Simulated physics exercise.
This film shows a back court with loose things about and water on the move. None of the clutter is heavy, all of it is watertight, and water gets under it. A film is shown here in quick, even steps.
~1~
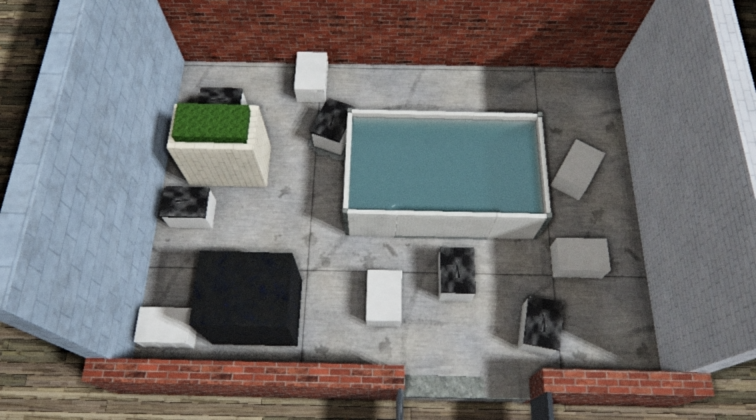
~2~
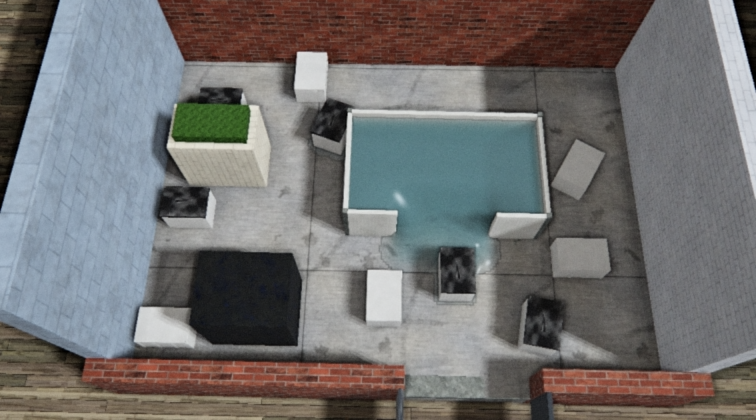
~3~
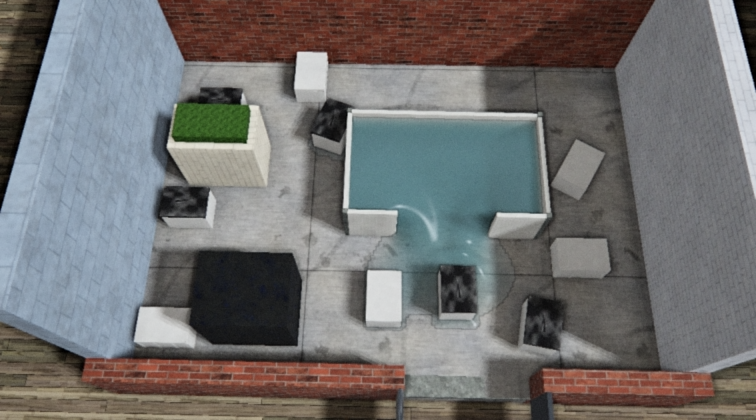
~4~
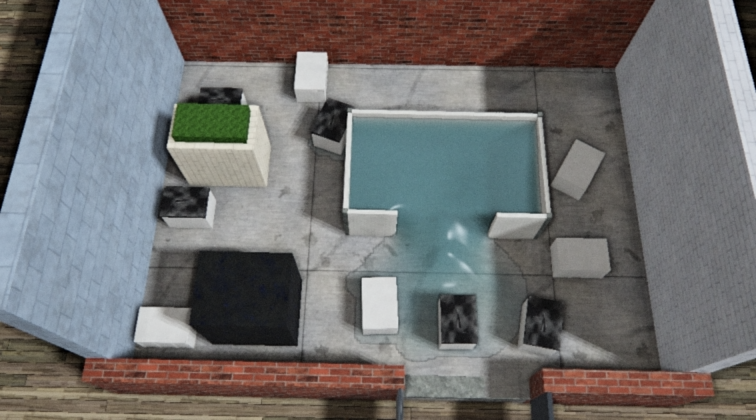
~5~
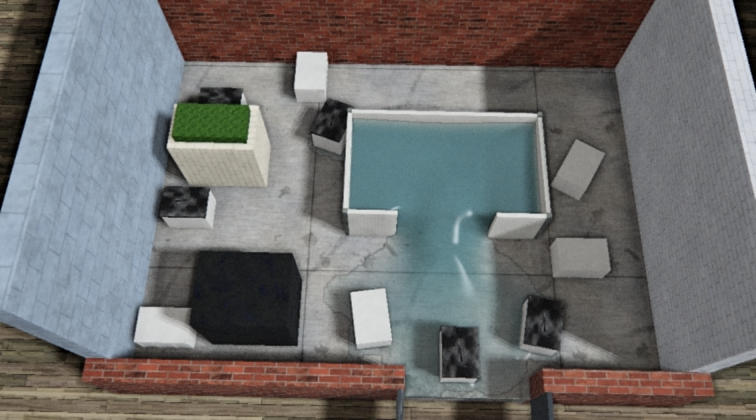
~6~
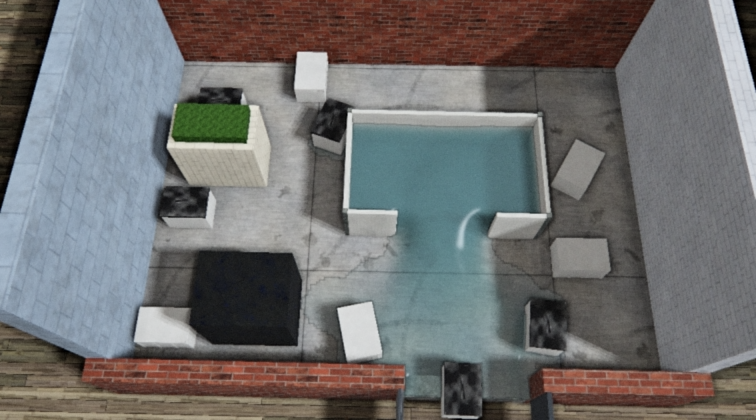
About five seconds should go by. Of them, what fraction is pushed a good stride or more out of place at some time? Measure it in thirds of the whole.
It sits mid-range.
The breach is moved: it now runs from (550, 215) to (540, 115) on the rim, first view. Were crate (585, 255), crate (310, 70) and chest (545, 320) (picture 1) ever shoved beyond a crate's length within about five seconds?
In the order asked: Goes the distance, then goes the distance, then goes the distance.
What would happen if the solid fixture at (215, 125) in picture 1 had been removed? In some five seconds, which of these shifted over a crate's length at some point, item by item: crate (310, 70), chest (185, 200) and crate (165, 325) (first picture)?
The first remained nearby, the second traveled far, and the third traveled far.
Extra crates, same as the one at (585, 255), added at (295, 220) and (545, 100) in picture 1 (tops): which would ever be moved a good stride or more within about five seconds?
As listed: Pushed that far, not that far.
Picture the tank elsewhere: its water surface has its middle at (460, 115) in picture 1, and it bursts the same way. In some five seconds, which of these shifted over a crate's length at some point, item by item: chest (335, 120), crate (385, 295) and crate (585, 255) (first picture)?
Taking them in turn: Kept near its start; got sent well off; got sent well off.
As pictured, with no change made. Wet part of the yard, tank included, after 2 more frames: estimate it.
Some 30 per cent.
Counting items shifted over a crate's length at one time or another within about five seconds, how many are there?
That gives 5.
A moment on, 2 of 10 are well off their spots; 0 afloat.
Next, 3 of 10 are well off their spots; 0 afloat.
Later, 4 of 10 are well off their spots; 0 afloat.
In the end, 5 of 10 are well off their spots, and 5 have been at some point; 2 afloat.
